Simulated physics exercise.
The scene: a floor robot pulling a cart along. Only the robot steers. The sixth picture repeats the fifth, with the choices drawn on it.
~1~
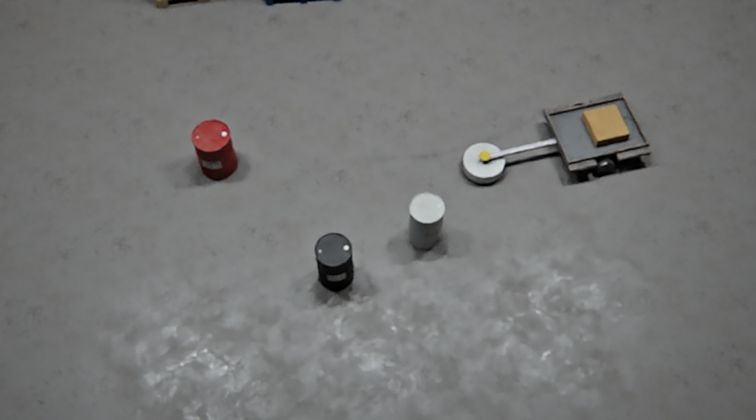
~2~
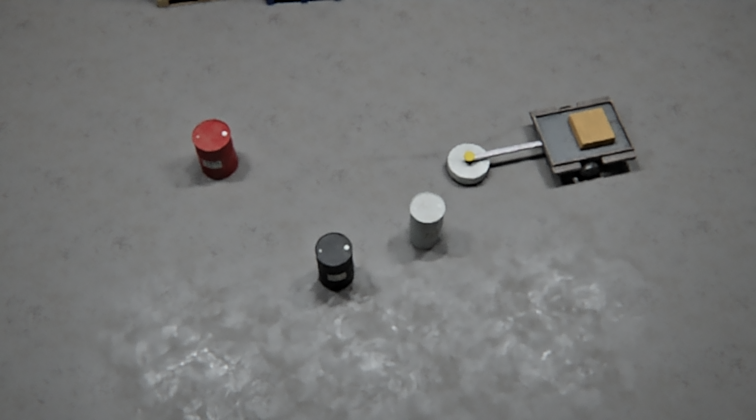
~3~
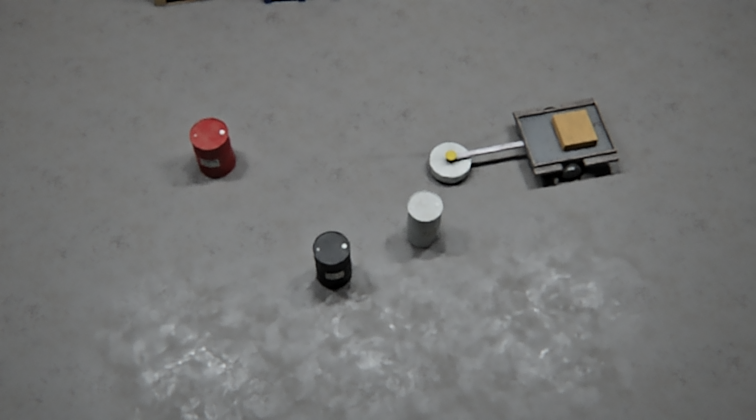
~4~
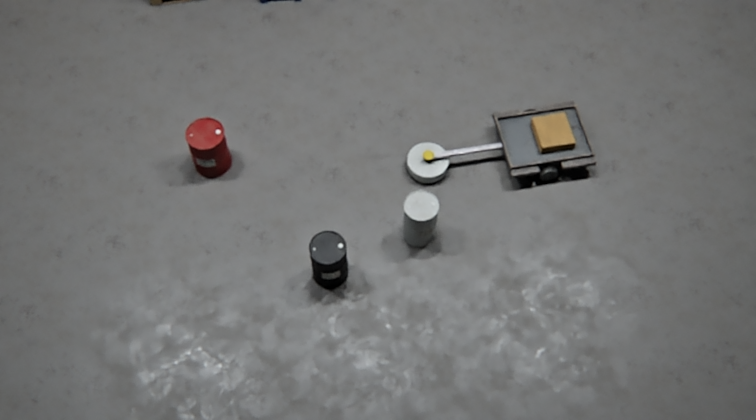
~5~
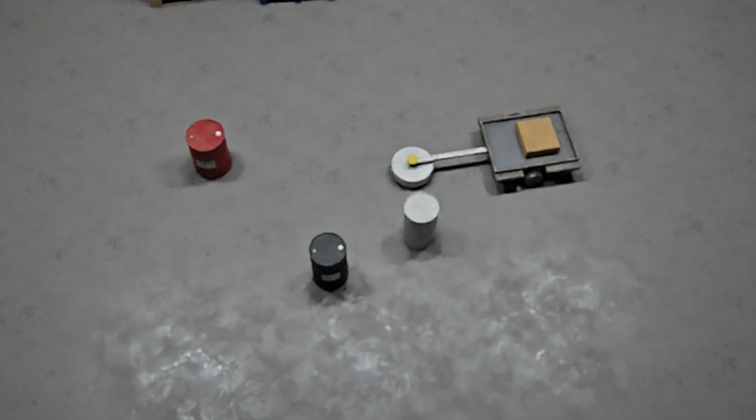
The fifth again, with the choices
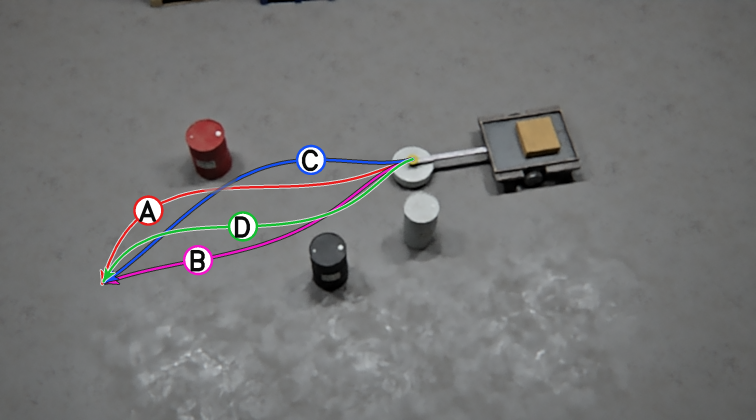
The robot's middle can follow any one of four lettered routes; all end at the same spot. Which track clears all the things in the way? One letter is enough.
It should follow C.
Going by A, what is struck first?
First the red drum.
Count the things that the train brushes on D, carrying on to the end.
One.
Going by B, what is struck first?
First the white drum.
On the marked copy, A from (413, 159) via (242, 188) to (102, 284); B from (413, 159) via (280, 238) to (105, 283); C from (413, 159) via (242, 177) to (105, 282); D from (413, 159) via (259, 226) to (104, 281).
With C. Early on, robot (294, 168), cart (412, 154).
Further on, robot (189, 220), cart (304, 173).
At the end, robot (106, 289), cart (214, 217); nothing has been touched.
As for the rest, A meets the red drum; B meets the white drum and black drum; D meets the white drum.
